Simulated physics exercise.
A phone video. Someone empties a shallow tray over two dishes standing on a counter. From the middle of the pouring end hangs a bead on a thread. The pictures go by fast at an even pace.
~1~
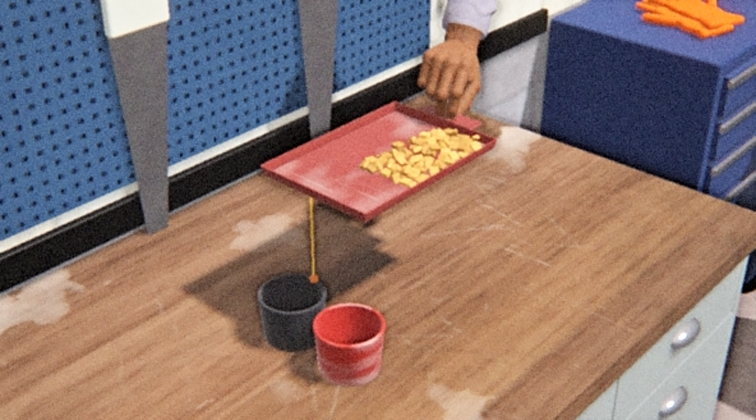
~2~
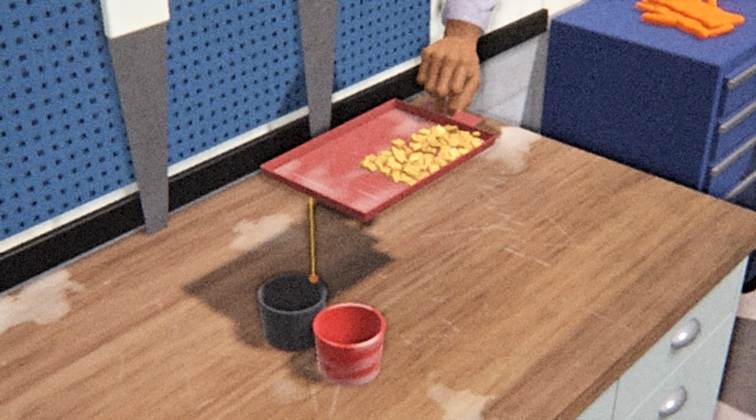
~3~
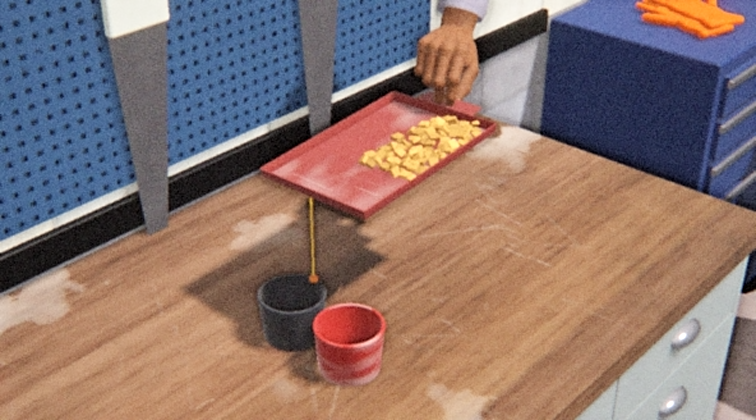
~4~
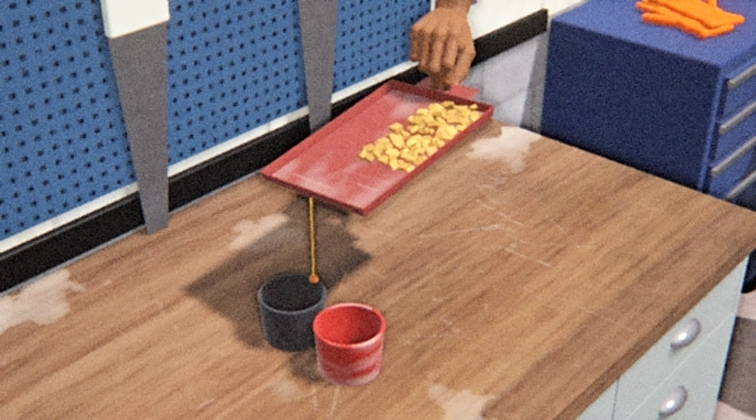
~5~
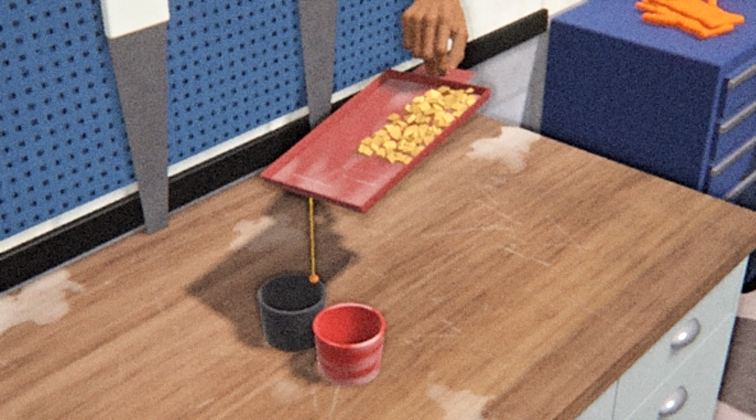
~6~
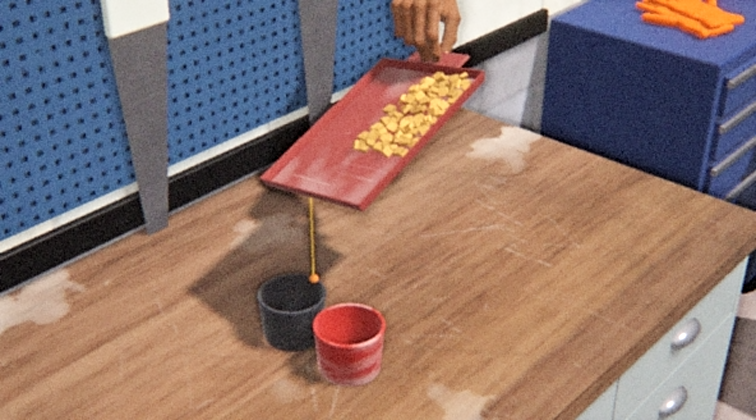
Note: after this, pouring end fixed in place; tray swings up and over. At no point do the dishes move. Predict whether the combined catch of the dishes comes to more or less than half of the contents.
The combined catch is less than half.
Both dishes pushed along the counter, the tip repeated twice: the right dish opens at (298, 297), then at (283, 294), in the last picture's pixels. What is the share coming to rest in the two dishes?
You'd get 60 in a hundred the first time and 60 in a hundred the second.
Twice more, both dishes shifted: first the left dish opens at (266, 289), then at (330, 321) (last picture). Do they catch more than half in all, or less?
In order, they'd catch a minor share, and next a minor share.
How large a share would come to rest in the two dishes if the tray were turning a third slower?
Around 30 percent.
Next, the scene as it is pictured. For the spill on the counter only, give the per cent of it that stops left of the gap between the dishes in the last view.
Around 100 per cent, I reckon.
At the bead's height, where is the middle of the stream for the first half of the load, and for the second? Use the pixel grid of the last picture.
Around (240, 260) first; around (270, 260) second.
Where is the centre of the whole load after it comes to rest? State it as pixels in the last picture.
Somewhere around (242, 313) in the final view.
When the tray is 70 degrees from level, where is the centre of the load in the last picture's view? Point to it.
The middle of the pieces lands at roughly (273, 190).
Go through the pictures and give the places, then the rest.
In the first frame, corners of the pouring end (264, 165) and (365, 212), level; middle of the load (418, 159), cereal squares; left dish (269, 324); right dish (326, 357); bead on its thread (314, 279).
In the second frame, corners of the pouring end (264, 166) and (365, 211), level; middle of the load (418, 156).
In the third frame, corners of the pouring end (263, 168) and (364, 210), tipped barely, lowest at the left corner; middle of the load (418, 150).
In the fourth frame, corners of the pouring end (263, 171) and (363, 207), tipped a little, lowest at the left corner; middle of the load (416, 139).
In the fifth frame, corners of the pouring end (263, 174) and (361, 205), tipped clearly, lowest at the left corner; middle of the load (419, 119).
In the sixth frame, corners of the pouring end (263, 177) and (359, 203), tipped clearly, lowest at the left corner; middle of the load (414, 108); left dish (269, 324); right dish (326, 357).
Just after the last frame, tray tipped steeply; roughly two thirds on the tray; roughly a third in the air.
A moment on, tray tipped past a quarter turn; about a tenth on the tray; about a tenth in the left dish; the larger part outside both; about a tenth in the air.
Further on, tray tipped past a quarter turn; about a tenth in the left dish; the larger part outside both.
When it is over, tray tipped past a quarter turn; not one in the right dish; about a tenth in the left dish; the larger part outside both.
